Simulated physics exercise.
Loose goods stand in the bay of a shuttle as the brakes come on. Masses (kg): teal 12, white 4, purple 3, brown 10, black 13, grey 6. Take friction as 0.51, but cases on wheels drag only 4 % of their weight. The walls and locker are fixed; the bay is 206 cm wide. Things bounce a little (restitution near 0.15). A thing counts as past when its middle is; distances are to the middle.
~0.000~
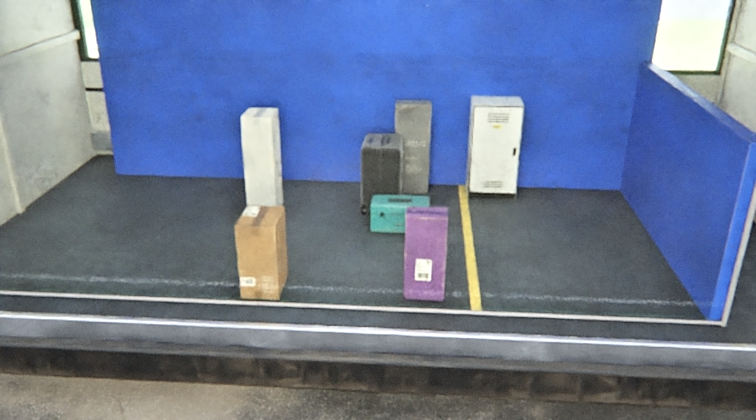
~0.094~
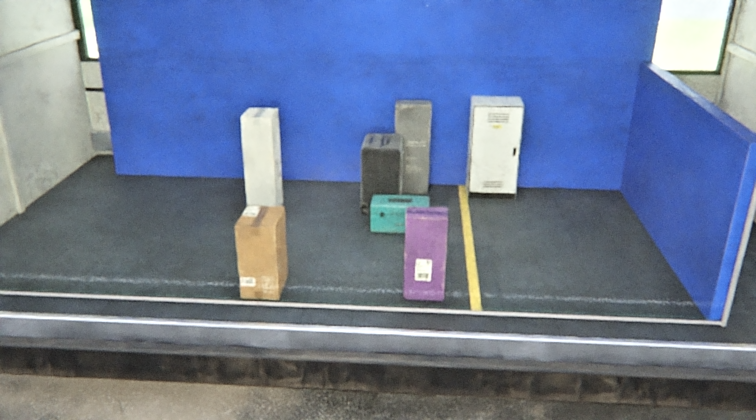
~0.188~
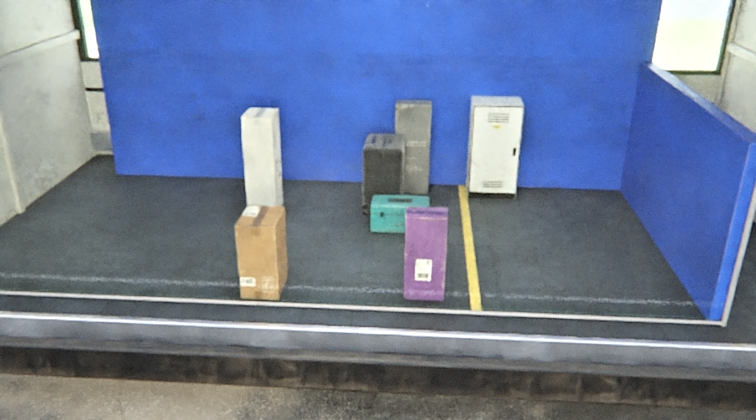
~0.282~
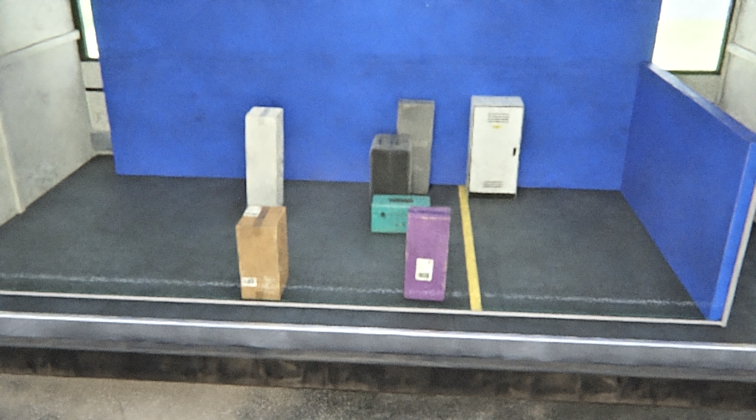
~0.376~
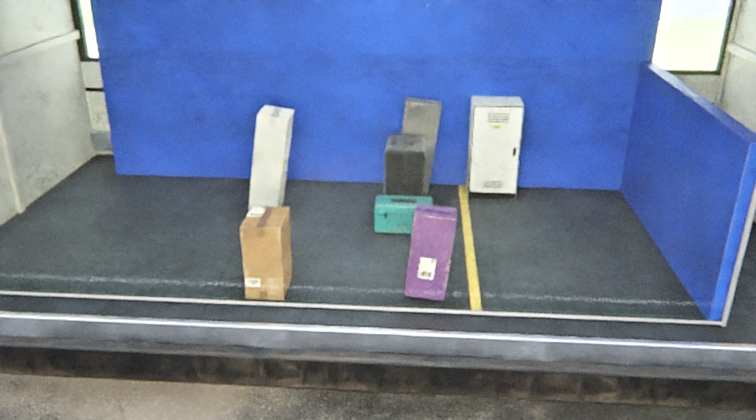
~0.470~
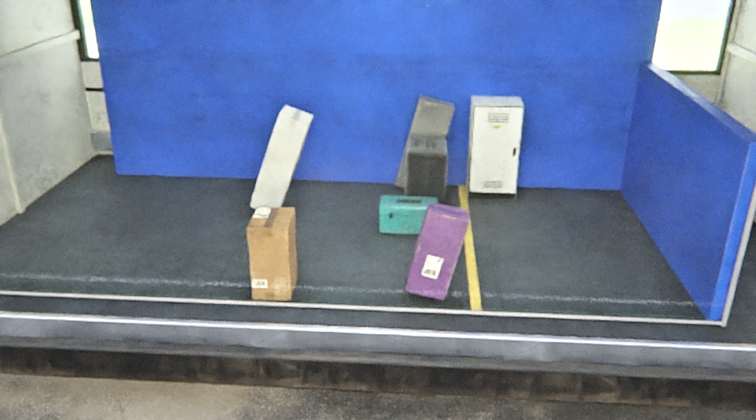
A dark case slides right among standing boxes, then the tall white and purple boxes lean right.
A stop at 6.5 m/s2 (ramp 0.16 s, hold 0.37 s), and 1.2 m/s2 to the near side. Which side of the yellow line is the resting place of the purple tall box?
This time the purple tall box crosses the yellow line.
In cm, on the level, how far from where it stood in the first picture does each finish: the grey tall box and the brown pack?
Grey tall box 20, brown pack 30.
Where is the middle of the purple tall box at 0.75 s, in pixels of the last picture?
At about (489, 270).
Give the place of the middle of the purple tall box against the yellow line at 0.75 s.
About 5 cm past it.
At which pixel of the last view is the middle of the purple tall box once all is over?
Near (506, 281).
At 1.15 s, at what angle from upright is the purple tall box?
Roughly 90°.
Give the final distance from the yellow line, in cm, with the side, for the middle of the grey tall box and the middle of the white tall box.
Grey tall box 30 short, white tall box 80 short.
After 0.75 s the purple tall box is 7 cm past the yellow line, tilted 75°, near (489, 270) in the last picture's view.
After 1.15 s the purple tall box is 18 cm past the yellow line, tilted 90°, near (506, 281) in the last picture's view; the brown pack 106 cm short of the yellow line, tilted 0°.
After 1.65 s the purple tall box is 18 cm past the yellow line, tilted 90°, near (506, 281) in the last picture's view; the brown pack 106 cm short of the yellow line, tilted 0°.
By 2.9 s, teal toolbox stops short of the yellow line; white tall box stops short of the yellow line; purple tall box crosses the yellow line; brown pack stops short of the yellow line; grey tall box stops short of the yellow line.
